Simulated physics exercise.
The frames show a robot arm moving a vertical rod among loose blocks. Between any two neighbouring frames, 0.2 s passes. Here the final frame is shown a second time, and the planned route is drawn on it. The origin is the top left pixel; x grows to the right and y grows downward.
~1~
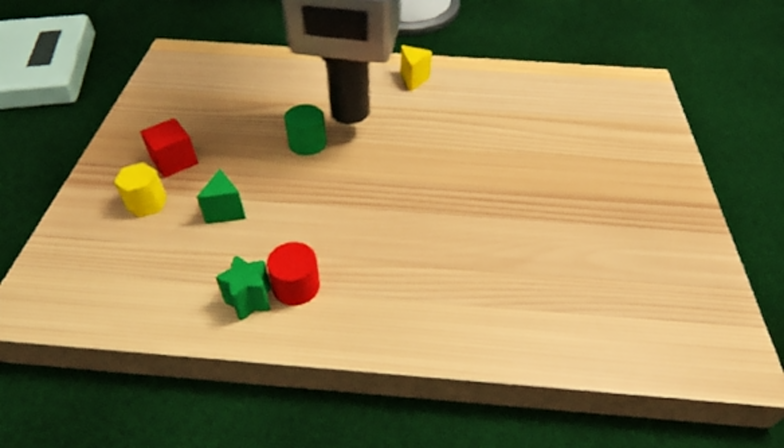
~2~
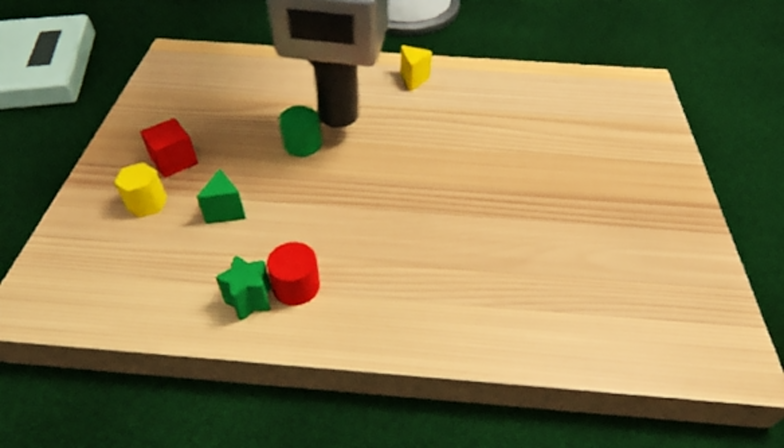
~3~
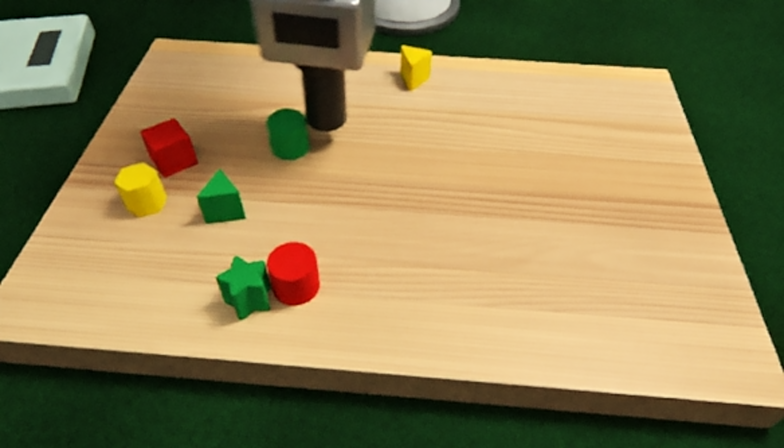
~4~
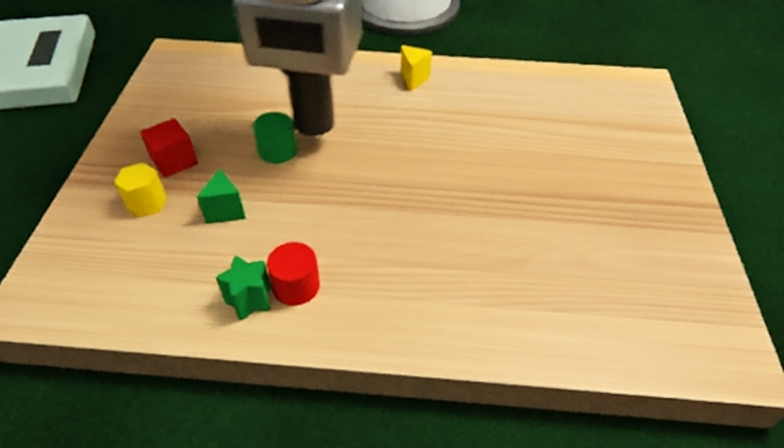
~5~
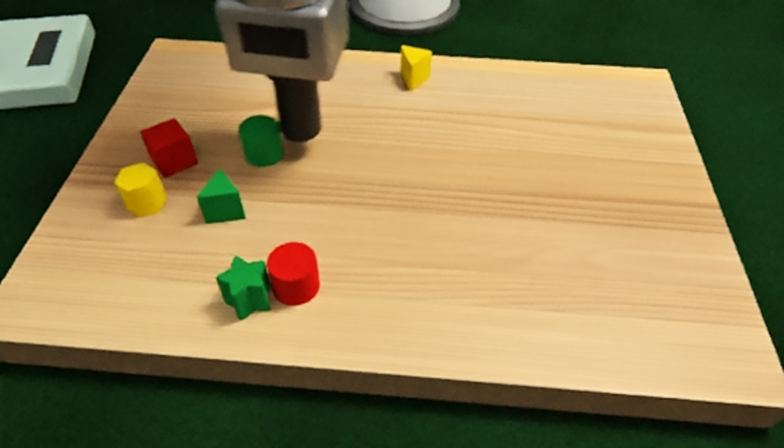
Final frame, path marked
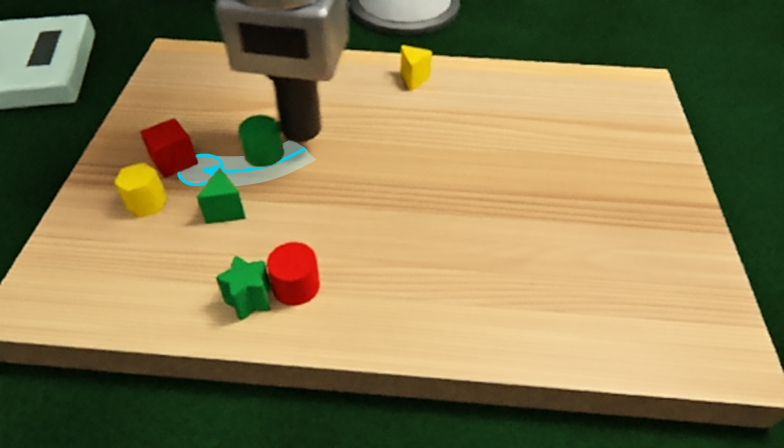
On a wooden board scattered with small red, green and yellow blocks, a robot arm's dark rod moved left and pushed the green cylinder a short way toward the red cube, while the other blocks stayed still.
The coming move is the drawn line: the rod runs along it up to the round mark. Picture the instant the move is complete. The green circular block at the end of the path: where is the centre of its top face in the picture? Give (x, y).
Roughly at (151, 137).
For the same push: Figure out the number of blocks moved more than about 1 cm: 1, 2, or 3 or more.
My prediction: Two blocks.
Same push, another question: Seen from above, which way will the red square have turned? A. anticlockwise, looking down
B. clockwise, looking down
Letter B.
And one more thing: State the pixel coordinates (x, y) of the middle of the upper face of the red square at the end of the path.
When the path ends, it will be at (113, 133).
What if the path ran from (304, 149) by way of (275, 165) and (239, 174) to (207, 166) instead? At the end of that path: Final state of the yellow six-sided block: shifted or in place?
Well, the yellow six-sided block holds its place.
Drawn move, from (304, 149) over (273, 164) and (237, 171) to (200, 169).
What follows on the original path. One third of the way, rod (269, 143); green circular block (226, 133).
Two thirds of the way, rod (231, 150); red square (147, 133), turned 15° clockwise; green circular block (190, 136).
At the end, rod (194, 149); red square (113, 133), turned 50° clockwise; green triangular block still; green circular block (151, 137).
